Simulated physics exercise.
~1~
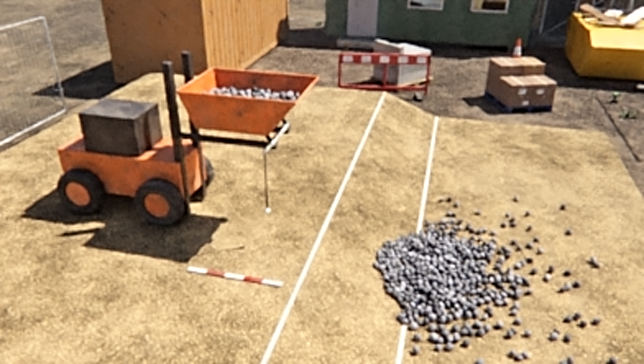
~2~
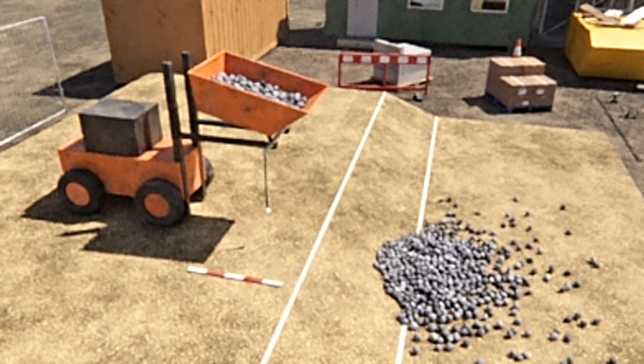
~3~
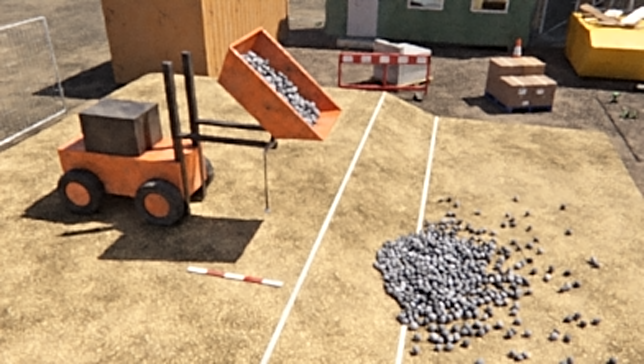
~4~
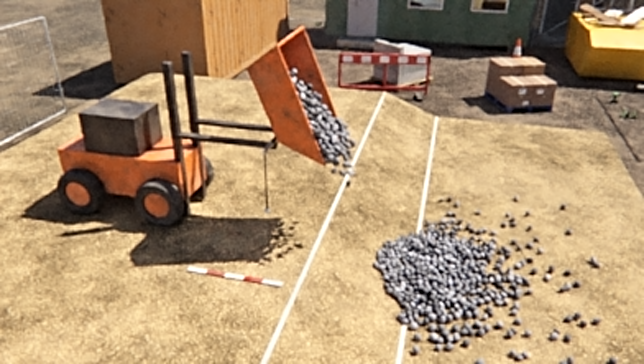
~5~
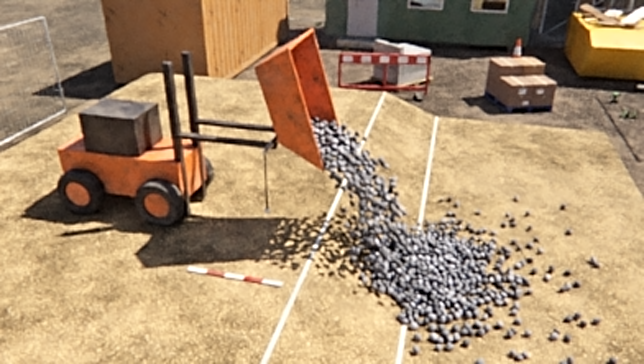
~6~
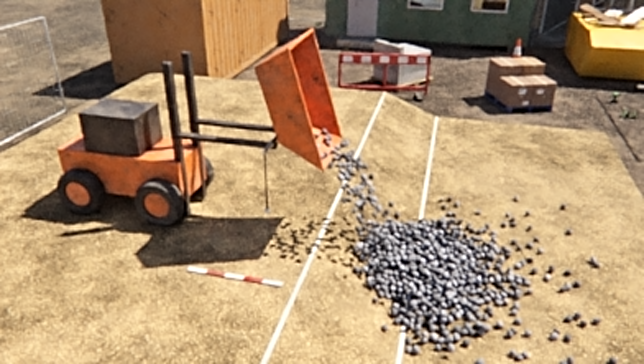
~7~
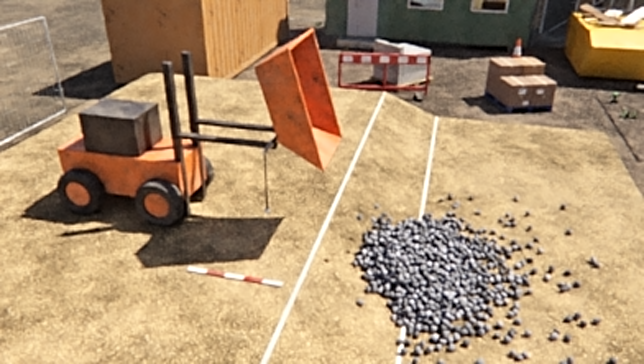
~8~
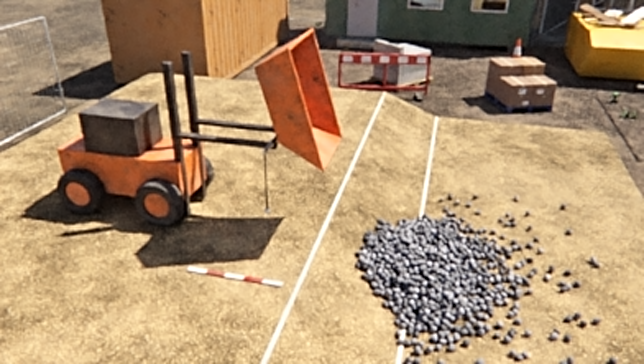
At the start, an orange forklift stands on sandy ground at the left, holding an orange skip full of smooth grey stones, while an earlier heap lies to the right around the farther of two white lines. The skip begins tipping forward to the right, gently at first, then steeply, and the stones slide toward its lower edge. They spill over the lip and pour down in a thick stream across the slope into the old heap. The stream thins to a trickle. Finally the skip hangs empty, still steeply tilted, and the enlarged heap lies at rest, spread across the slope and its foot.
